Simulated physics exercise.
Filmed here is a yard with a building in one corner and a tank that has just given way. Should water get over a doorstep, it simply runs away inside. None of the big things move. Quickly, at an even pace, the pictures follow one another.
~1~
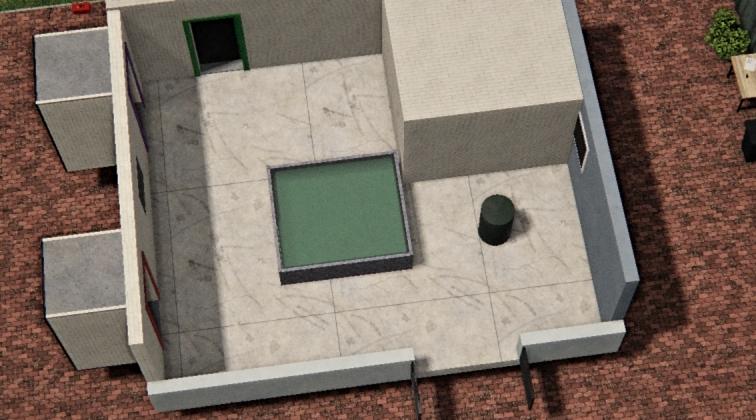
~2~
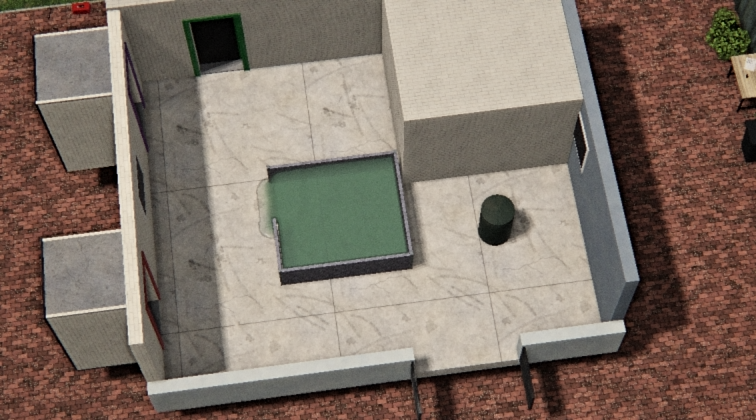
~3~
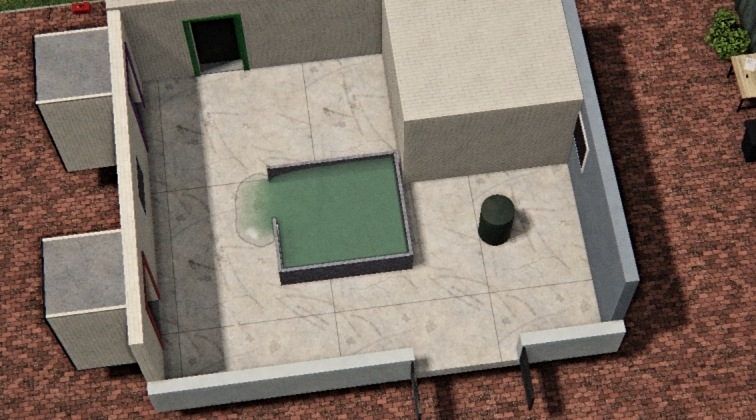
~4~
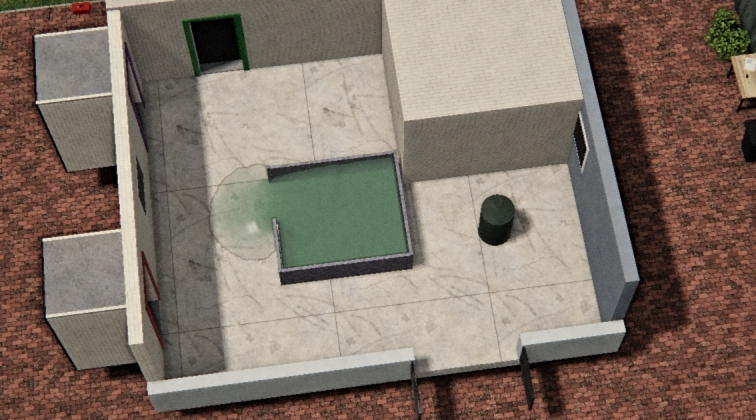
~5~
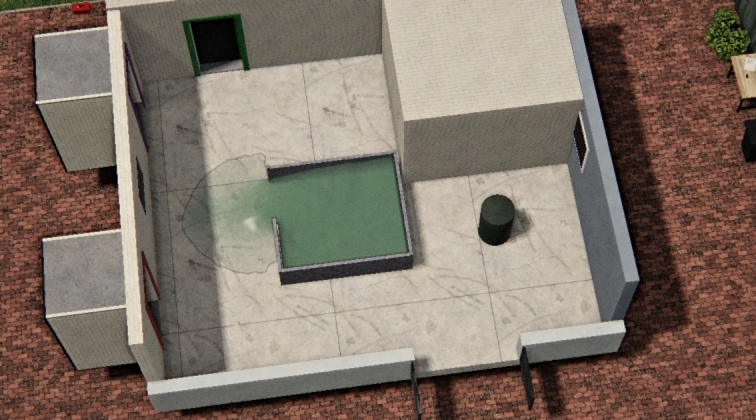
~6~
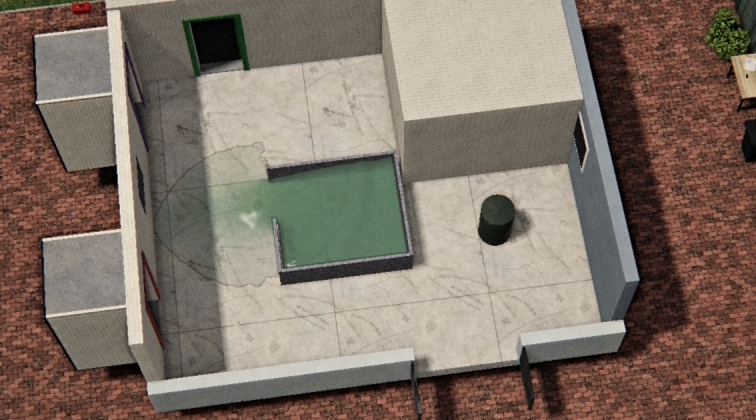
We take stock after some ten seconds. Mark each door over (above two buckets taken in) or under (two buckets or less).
Red door: Over. Green door: Over. Purple door: Under.
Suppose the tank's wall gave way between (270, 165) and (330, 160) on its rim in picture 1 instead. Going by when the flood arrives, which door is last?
The red one.
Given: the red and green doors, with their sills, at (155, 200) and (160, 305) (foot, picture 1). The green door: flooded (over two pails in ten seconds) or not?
The green door goes above.
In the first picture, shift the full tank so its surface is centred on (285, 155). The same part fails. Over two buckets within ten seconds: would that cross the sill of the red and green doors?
Checked in turn, the red stays safely beneath; the green goes past the limit.
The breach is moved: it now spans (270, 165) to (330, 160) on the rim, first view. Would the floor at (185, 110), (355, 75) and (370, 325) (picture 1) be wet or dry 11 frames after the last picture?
Soaked, soaked, untouched.
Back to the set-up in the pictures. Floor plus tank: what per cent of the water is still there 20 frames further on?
Estimate: Some 100 %.
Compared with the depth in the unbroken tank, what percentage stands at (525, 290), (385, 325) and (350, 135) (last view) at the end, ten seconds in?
The depth comes out near 6, 6 and 16 per cent.
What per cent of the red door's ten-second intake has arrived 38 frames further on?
That share would be near 80 %.
A moment on, water covers 20 % of the floor; the red door not reached, the green door not reached, the purple door not reached.
Next, water covers 25 % of the floor; the red door under two buckets in, the green door not reached, the purple door wet at the sill, nothing in.
Then, water covers 35 % of the floor; the red door over two buckets in, the green door under two buckets in, the purple door wet at the sill, nothing in.
Later, water covers 70 % of the floor; the red door over two buckets in, the green door over two buckets in, the purple door wet at the sill, nothing in.
In the end, water covers 90 % of the floor; the red door over two buckets in, the green door over two buckets in, the purple door wet at the sill, nothing in.
